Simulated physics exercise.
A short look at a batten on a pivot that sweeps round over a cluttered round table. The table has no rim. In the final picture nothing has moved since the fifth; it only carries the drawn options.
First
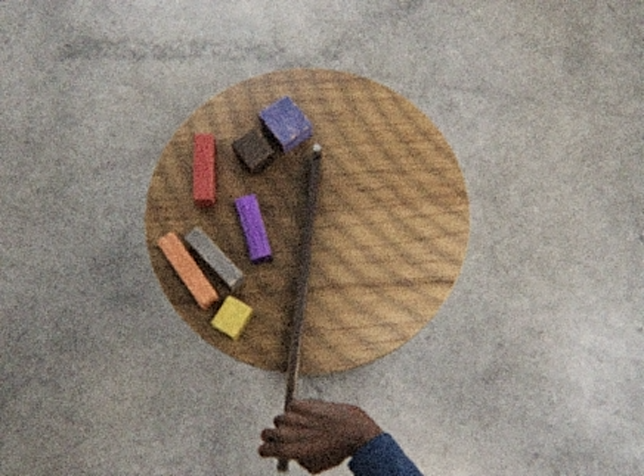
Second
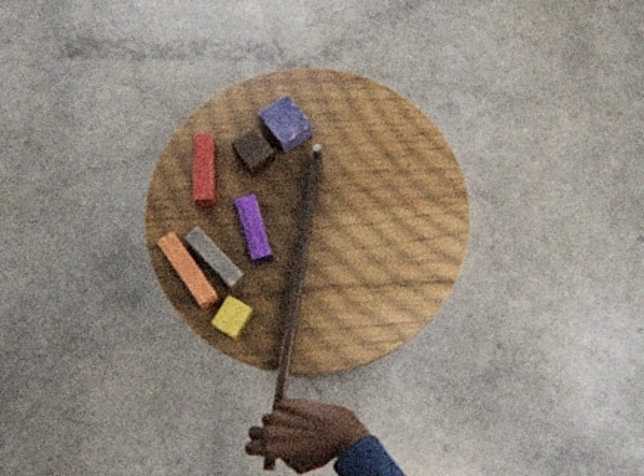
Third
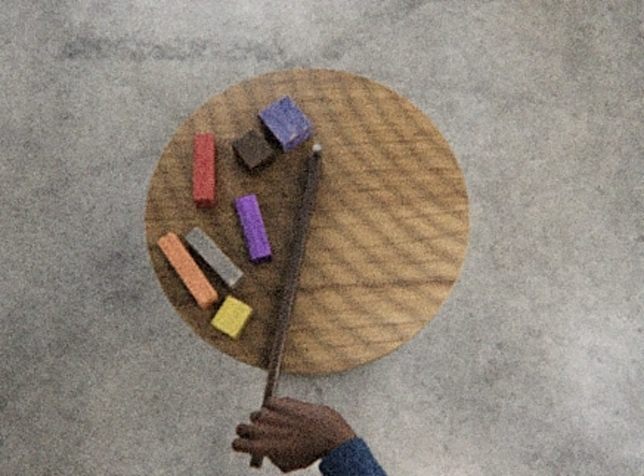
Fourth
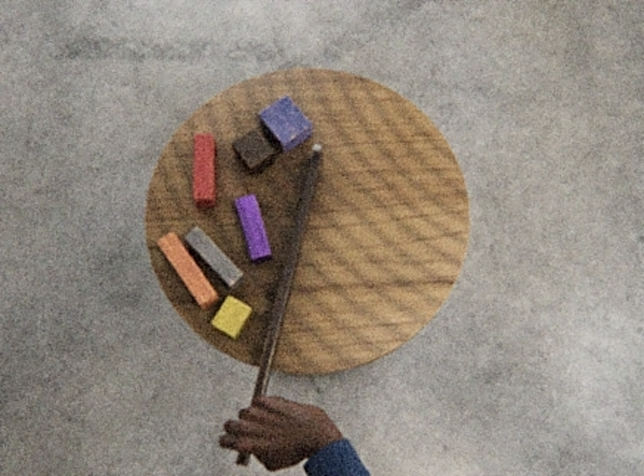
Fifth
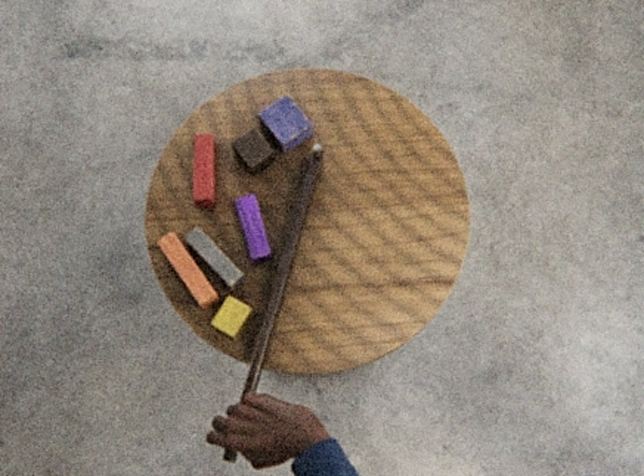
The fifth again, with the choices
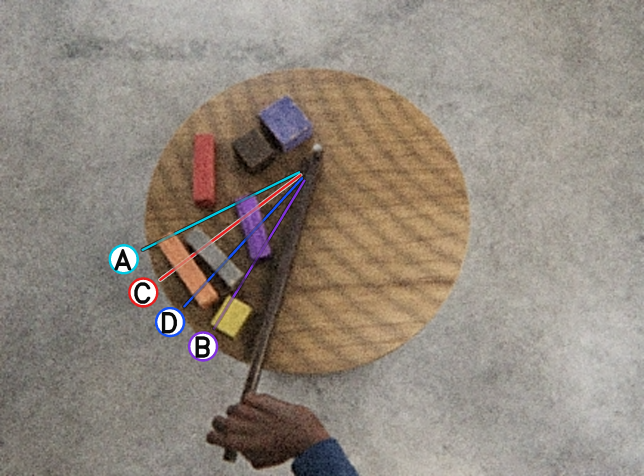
On a round wooden table, a hand swings a dark stick slightly left beside colourful blocks.
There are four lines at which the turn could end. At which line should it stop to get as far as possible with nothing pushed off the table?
It can go as far as D.
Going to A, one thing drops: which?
It is the orange bar.
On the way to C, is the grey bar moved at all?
Yes.
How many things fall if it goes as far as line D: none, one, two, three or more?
By then, none.
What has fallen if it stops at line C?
The orange bar.
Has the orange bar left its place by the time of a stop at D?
Yes.
On the marked copy, A at (223, 210); B at (261, 252); C at (232, 226); D at (245, 241).
Taking D. A third of the way, arm (273, 241); yellow block (221, 314); purple stick (250, 228).
Two thirds of the way, arm (258, 233); orange bar (164, 253); yellow block (195, 295).
When it is over, arm (250, 227); orange bar (154, 244); yellow block (183, 284); nothing has fallen.
As for the rest, A drops the orange bar; B is safe but short; C drops the orange bar.
